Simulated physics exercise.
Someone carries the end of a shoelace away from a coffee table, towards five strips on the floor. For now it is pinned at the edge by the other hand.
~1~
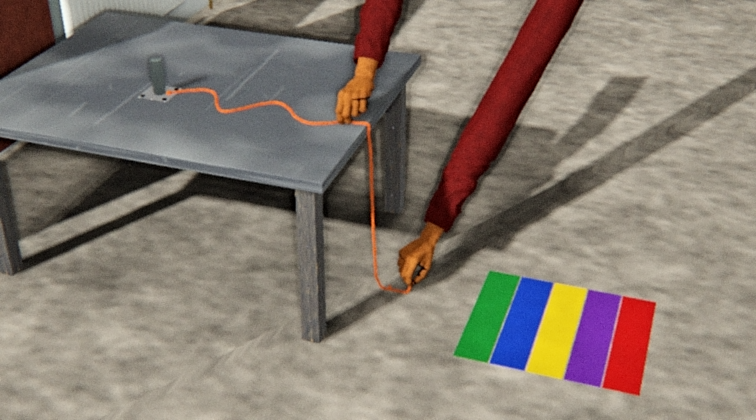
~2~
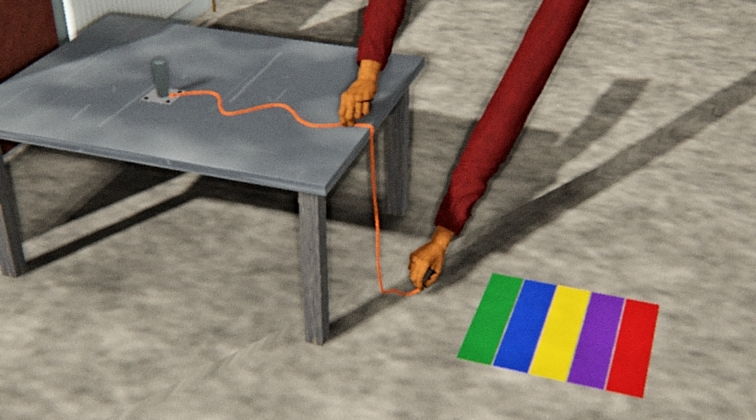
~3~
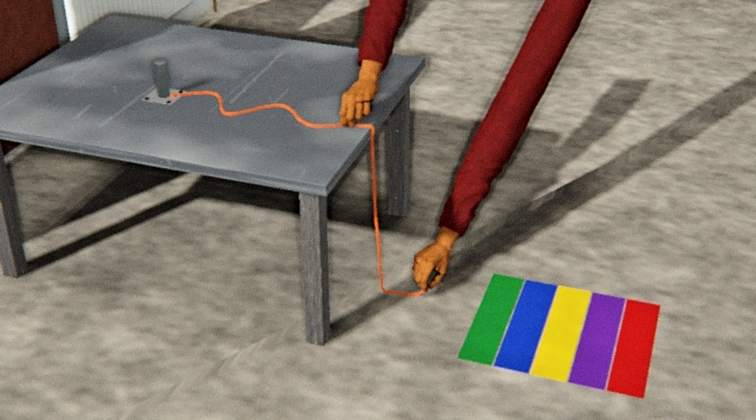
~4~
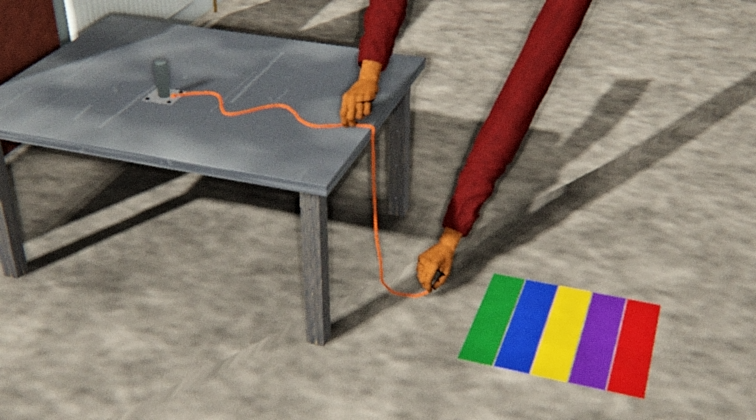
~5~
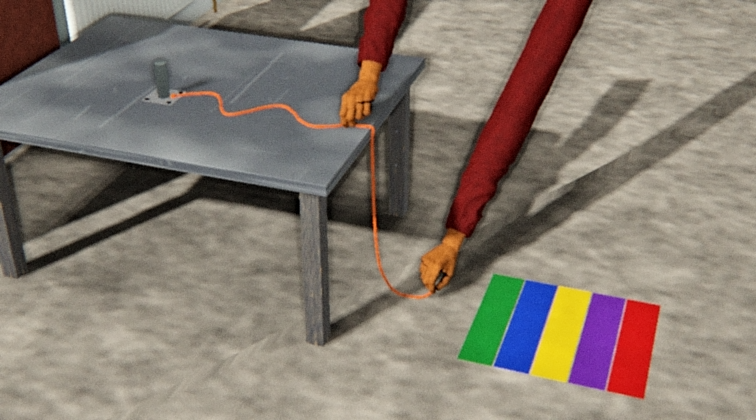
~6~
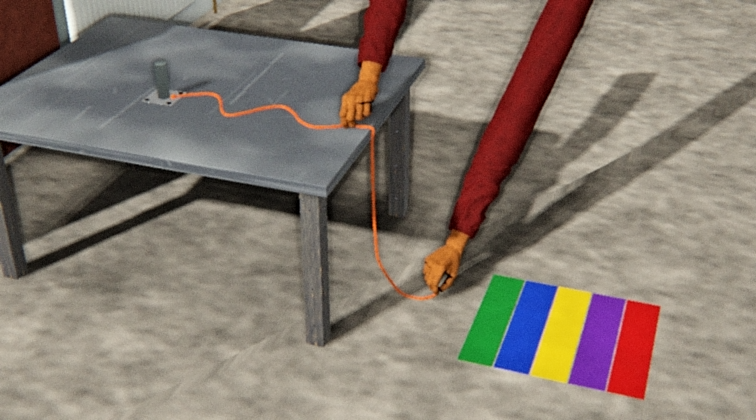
A hand pinned an orange shoelace at the edge of a gray table while the other hand, low near the floor, drew its end slightly to the right, nearer the green strip.
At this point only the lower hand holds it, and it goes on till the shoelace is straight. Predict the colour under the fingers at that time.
The purple one.
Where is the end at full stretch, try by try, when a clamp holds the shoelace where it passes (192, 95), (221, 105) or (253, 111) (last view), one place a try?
Taking them in turn, I'd expect around (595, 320), (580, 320) and finally (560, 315).
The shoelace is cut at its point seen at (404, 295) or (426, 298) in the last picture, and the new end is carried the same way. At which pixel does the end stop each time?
Around (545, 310) for the first cut and around (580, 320) for the second.
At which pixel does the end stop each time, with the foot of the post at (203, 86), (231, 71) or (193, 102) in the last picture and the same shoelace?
Pixels, try by try: About (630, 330), (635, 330), (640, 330).
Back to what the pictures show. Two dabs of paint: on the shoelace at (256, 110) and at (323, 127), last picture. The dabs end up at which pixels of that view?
At (287, 115), then (376, 136).
Soon after, end near (544, 312); over blue.
After that, end near (579, 319); over yellow.
At the stop, end near (600, 323); over purple. The end stops over the purple strip.
